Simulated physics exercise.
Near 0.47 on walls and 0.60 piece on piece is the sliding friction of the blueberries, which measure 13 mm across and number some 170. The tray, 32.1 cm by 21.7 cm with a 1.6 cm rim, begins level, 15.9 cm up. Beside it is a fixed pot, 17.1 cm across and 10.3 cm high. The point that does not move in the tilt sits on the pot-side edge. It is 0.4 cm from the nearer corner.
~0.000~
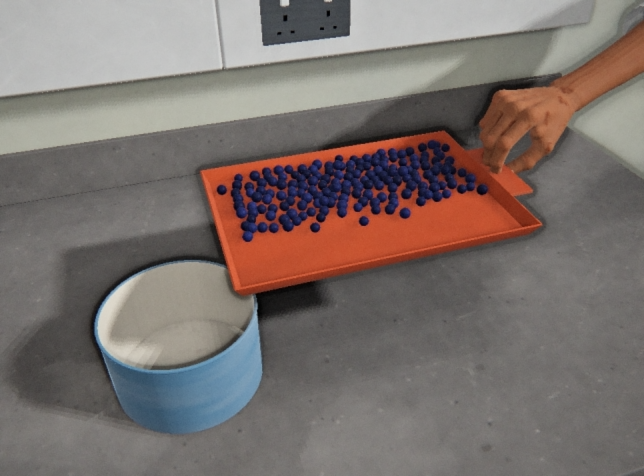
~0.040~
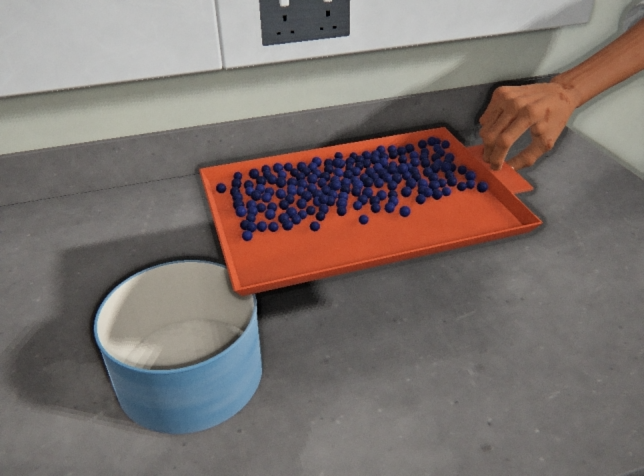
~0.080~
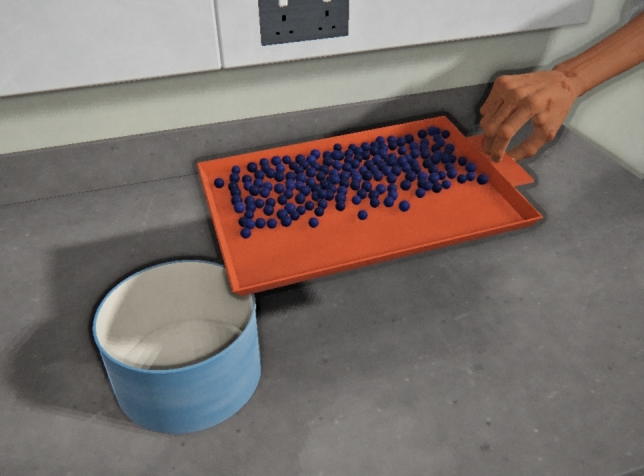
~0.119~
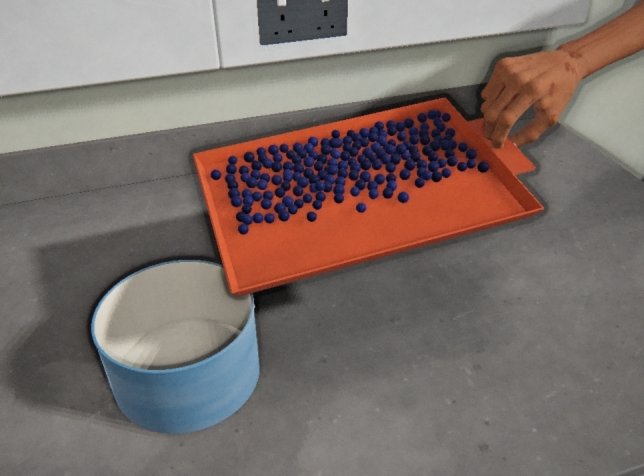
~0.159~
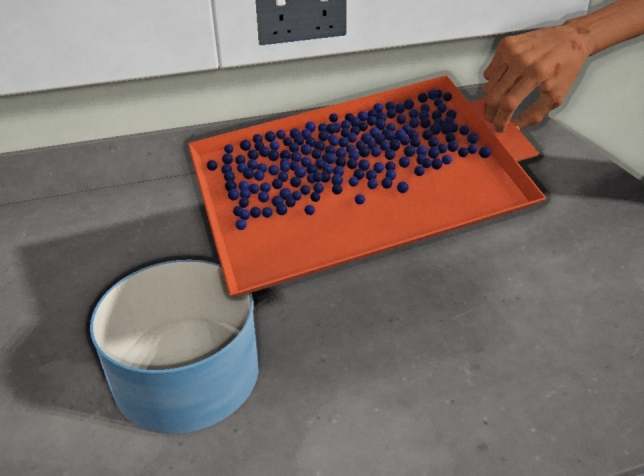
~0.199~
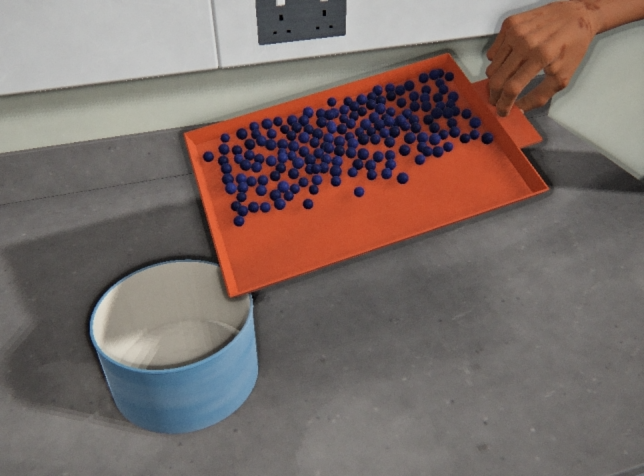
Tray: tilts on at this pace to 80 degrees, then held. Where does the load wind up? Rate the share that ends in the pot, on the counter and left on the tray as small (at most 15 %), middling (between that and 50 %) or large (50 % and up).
Pot - small, counter - large, tray - small.
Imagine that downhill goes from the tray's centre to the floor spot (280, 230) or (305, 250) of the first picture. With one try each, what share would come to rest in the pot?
Near 65 and 30 percent, in that order.
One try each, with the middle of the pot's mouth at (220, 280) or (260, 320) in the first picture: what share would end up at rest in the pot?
0 and 25 %.
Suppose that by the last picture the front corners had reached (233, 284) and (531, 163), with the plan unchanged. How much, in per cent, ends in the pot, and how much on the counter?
Split: Pot = 60, counter = 40.
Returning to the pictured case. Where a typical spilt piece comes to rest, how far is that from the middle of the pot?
Some 20 centimetres.
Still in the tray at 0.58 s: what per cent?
Value: About 85%.
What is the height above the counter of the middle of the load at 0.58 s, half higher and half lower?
Roughly 22 cm.
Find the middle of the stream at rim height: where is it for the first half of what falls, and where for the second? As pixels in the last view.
The first half passes near (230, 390) and the second half near (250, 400).
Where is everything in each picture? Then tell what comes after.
Tray tilt 0 degrees, front corners at (241, 283) and (532, 222); middle of the pieces at (355, 183); pot at (177, 310), in the first picture.
Tray tilt 1 degrees, front corners at (241, 283) and (532, 220); middle of the pieces at (355, 181), in the second picture.
Tray tilt 4 degrees, front corners at (240, 284) and (532, 214), lowest corner left front; middle of the pieces at (354, 174), in the third picture.
Tray tilt 8 degrees, front corners at (238, 285) and (533, 205), lowest corner left front; middle of the pieces at (352, 162), in the fourth picture.
Tray tilt 14 degrees, front corners at (236, 286) and (535, 195), lowest corner left front; middle of the pieces at (351, 149), in the fifth picture.
Tray tilt 19 degrees, front corners at (235, 287) and (538, 186), lowest corner left front; middle of the pieces at (350, 137); pot at (173, 310). Its pace works out near 135 degrees a second, in the sixth picture.
Then, at 0.43 s, tilt 51 degrees; the tray holds 100 %, the pot 0 %.
Then, at 0.58 s, tilt 71 degrees; the tray holds 85 %, the pot 0 %.
After 0.86 s, tilt 80 degrees; the tray holds 0 %, the pot 0 %.
At rest (1.7 s), pot 0 %, counter 100 %, tray 0 %.
